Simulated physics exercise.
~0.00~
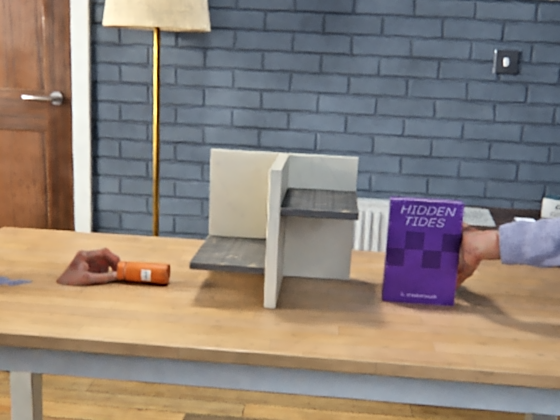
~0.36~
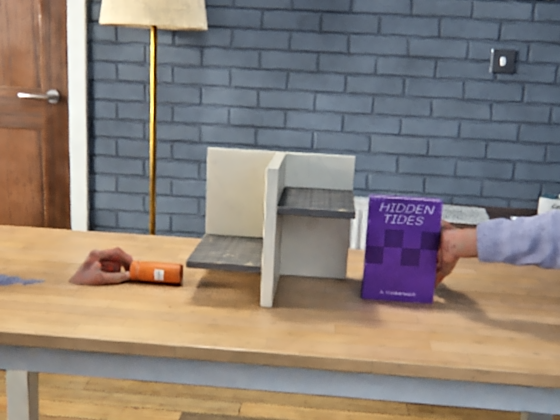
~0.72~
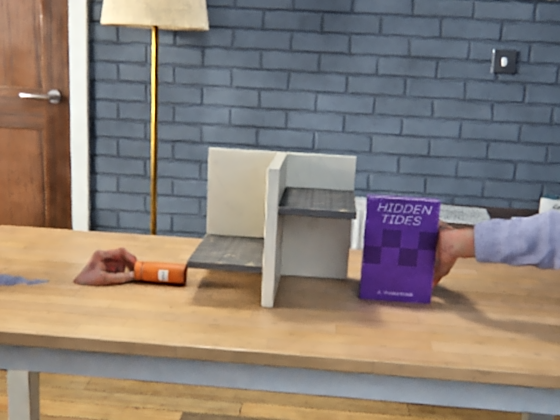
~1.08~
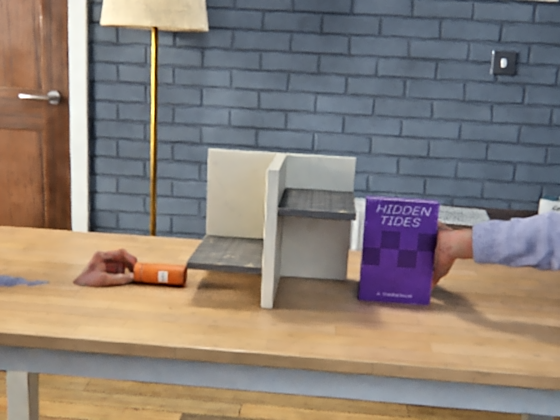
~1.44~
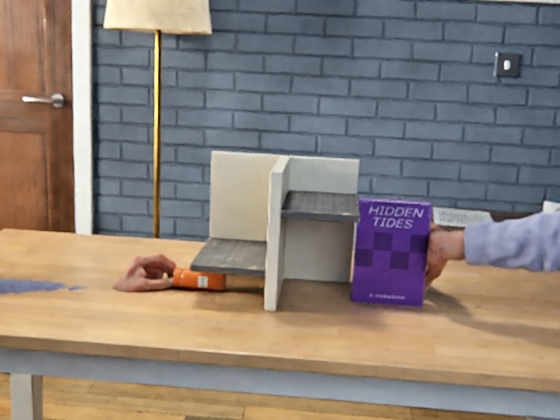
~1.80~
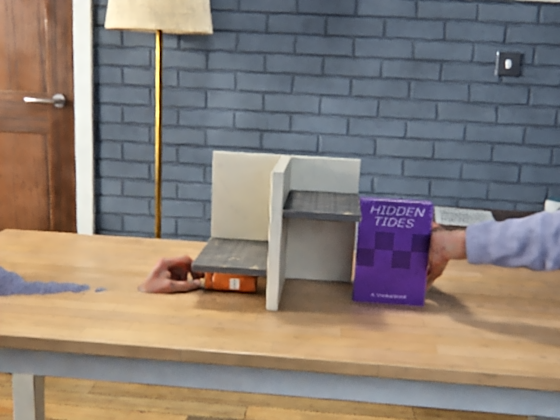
Orange cylinder on its side sliding right under a low shelf, pushed by a hand, while another hand's upright purple book stops at the opening.
